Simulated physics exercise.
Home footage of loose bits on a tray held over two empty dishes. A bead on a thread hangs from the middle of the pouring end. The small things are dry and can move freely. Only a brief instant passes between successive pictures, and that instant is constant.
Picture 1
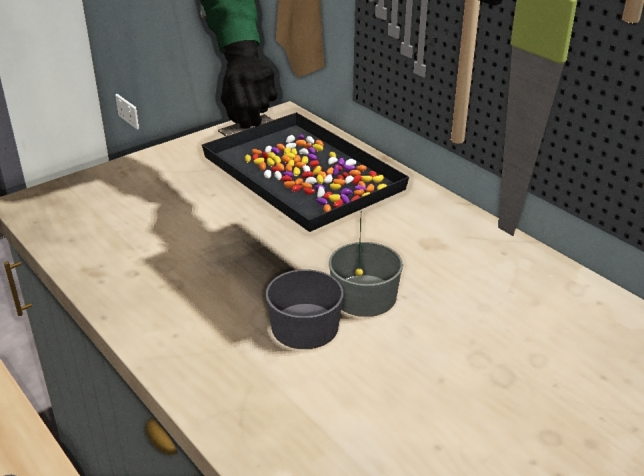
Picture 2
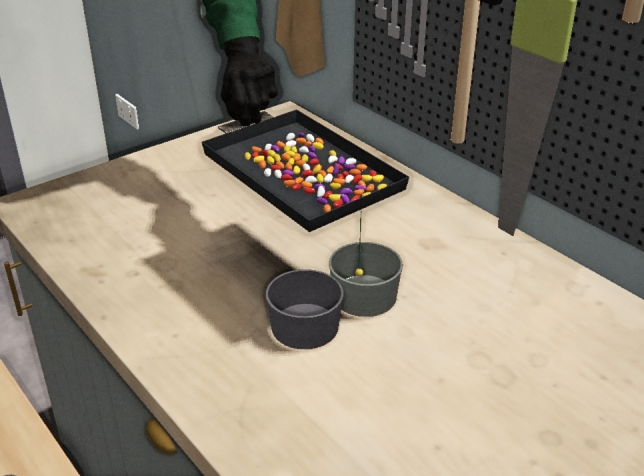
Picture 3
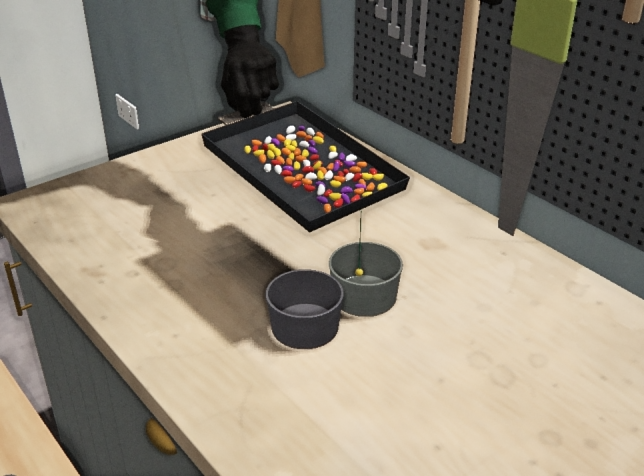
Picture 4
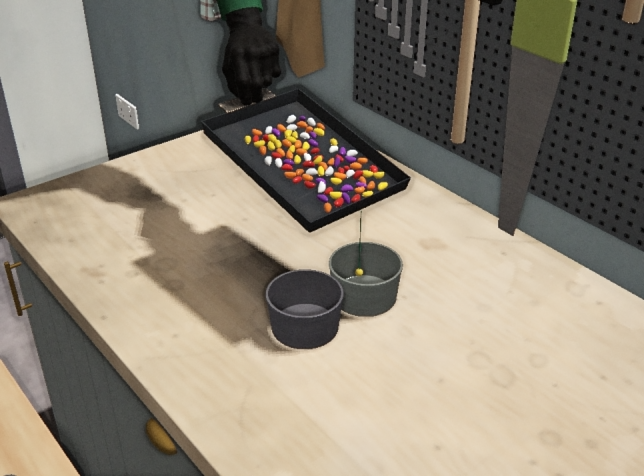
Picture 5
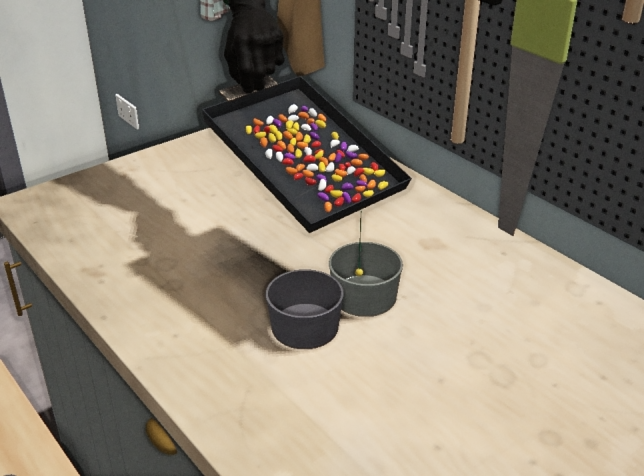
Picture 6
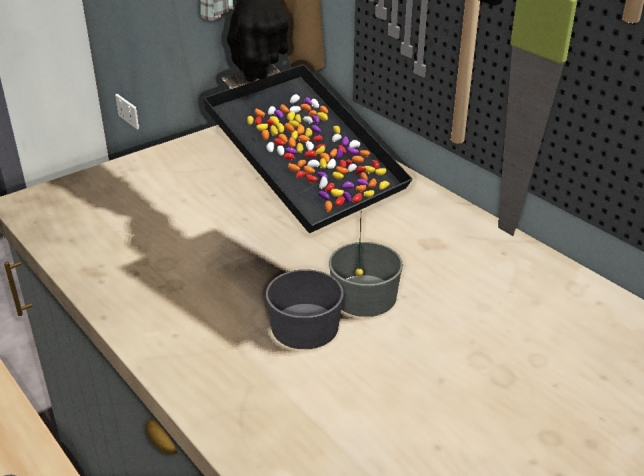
On a pale wooden workbench beside a black pegboard, a black-gloved hand holds a dark tray of colourful jelly beans behind two empty dishes. The tray starts out level, then the hand gradually raises its far end, tilting it toward the dishes while the near end stays almost in place.
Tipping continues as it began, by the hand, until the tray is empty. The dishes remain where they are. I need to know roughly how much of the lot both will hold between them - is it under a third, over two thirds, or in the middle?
The dishes end up holding a small part, below one third.
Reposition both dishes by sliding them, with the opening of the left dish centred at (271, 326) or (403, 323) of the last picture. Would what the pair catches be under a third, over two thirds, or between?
Case one, under a third; case two, the middle third.
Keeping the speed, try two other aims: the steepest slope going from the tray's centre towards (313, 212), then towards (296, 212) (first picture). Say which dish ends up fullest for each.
Respectively, the one at left and the one at left.
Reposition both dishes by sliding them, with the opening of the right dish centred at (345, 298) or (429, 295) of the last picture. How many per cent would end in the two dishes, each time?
You'd end up with around 20 per cent and then around 90 per cent.
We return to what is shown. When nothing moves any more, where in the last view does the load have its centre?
The centre settles at about (385, 356).
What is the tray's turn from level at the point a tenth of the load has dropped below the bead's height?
Near 120 degrees.
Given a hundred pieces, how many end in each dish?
About 0 % ends in the left dish and about 0 % in the right dish.
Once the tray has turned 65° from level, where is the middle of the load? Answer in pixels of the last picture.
Check around (352, 182) in the last picture.
Soon after the last picture, tray tipped steeply; all on the tray.
A little later, tray tipped past a quarter turn; nearly all on the tray; a small part outside both; a stray few in the air.
Later still, tray tipped past a quarter turn; a stray few in the left dish; nearly all outside both.
At rest, tray tipped past a quarter turn; a stray few in the left dish; none in the right dish; nearly all outside both.
